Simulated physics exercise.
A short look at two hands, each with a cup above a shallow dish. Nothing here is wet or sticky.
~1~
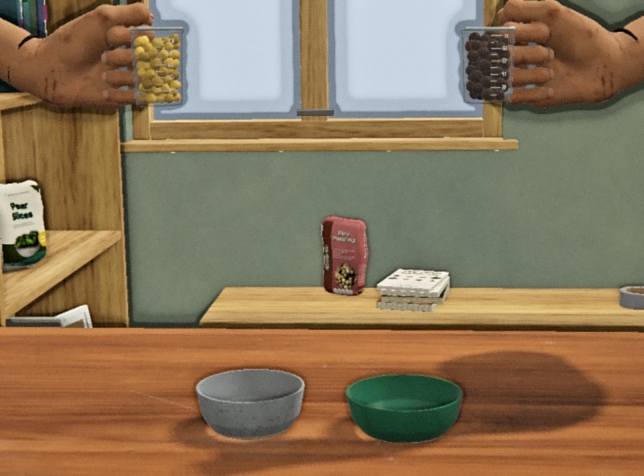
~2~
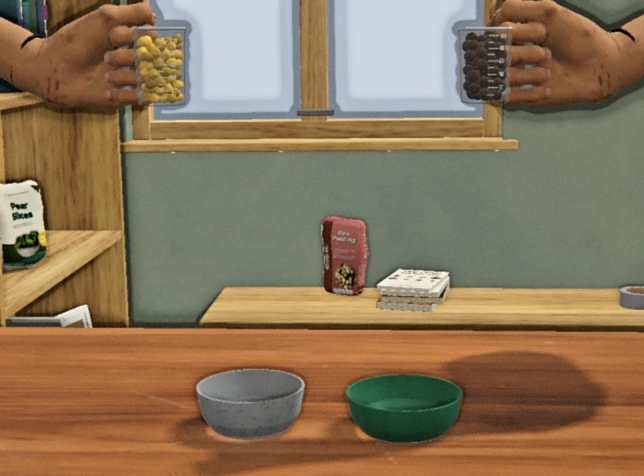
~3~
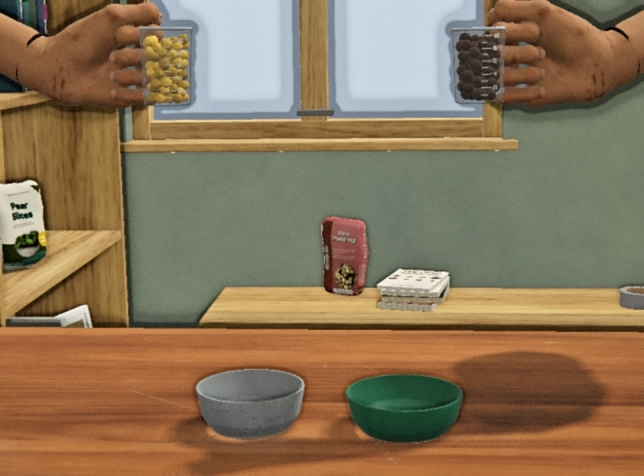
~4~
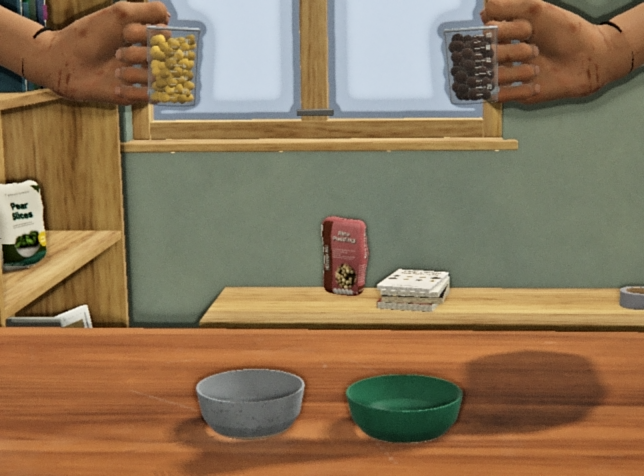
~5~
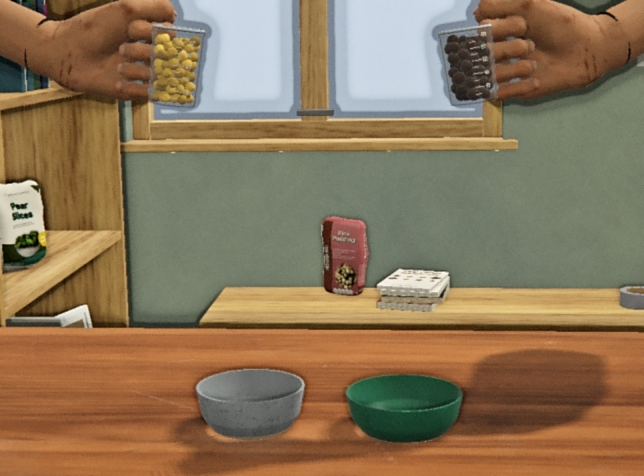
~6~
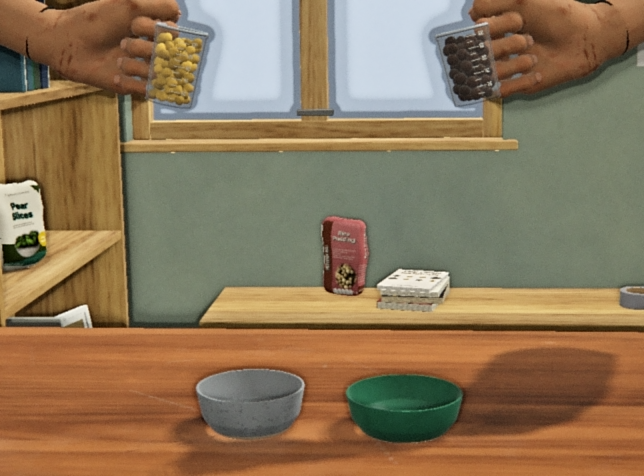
Two hands holding clear cups of yellow balls and dark balls, shifting them slightly inward, then tilting them a little above empty bowls.
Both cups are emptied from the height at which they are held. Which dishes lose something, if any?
The left dish ends with pieces scattered round it; the right one ends with pieces scattered round it.
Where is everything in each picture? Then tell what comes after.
Left dish near (242, 407), empty; left cup near (158, 67), holding puffed corn balls, high above its dish; right dish near (403, 416), empty; right cup near (488, 65), holding chocolate balls, high above its dish, in the first frame.
Left cup near (161, 67), upright; right cup near (485, 65), upright, in the second frame.
Left cup near (167, 67), upright; right cup near (479, 65), upright, in the third frame.
Left cup near (173, 67), tipped 3°; right cup near (472, 66), tipped 3°, in the fourth frame.
Left cup near (175, 66), tipped 8°; right cup near (470, 66), tipped 8°, in the fifth frame.
Left dish near (242, 407); left cup near (175, 66), tipped 13°; right dish near (403, 416); right cup near (470, 66), tipped 13°, in the sixth frame.
Then, 0.65 s on from there, left, the whole lot still in the cup; right, the whole lot still in the cup.
Then, 1.23 s on from there, left, all but a few still in the cup, a little in the air; right, near two thirds still in the cup, near a quarter in the air.
Then, 1.72 s on from there, left, near half in the dish, only a few outside the dish, near a third in the air; right, near two thirds in the dish, near a quarter outside the dish, near a quarter in the air.
In the end, left, all but a few in the dish, a little outside the dish; right, near half in the dish, near half outside the dish.
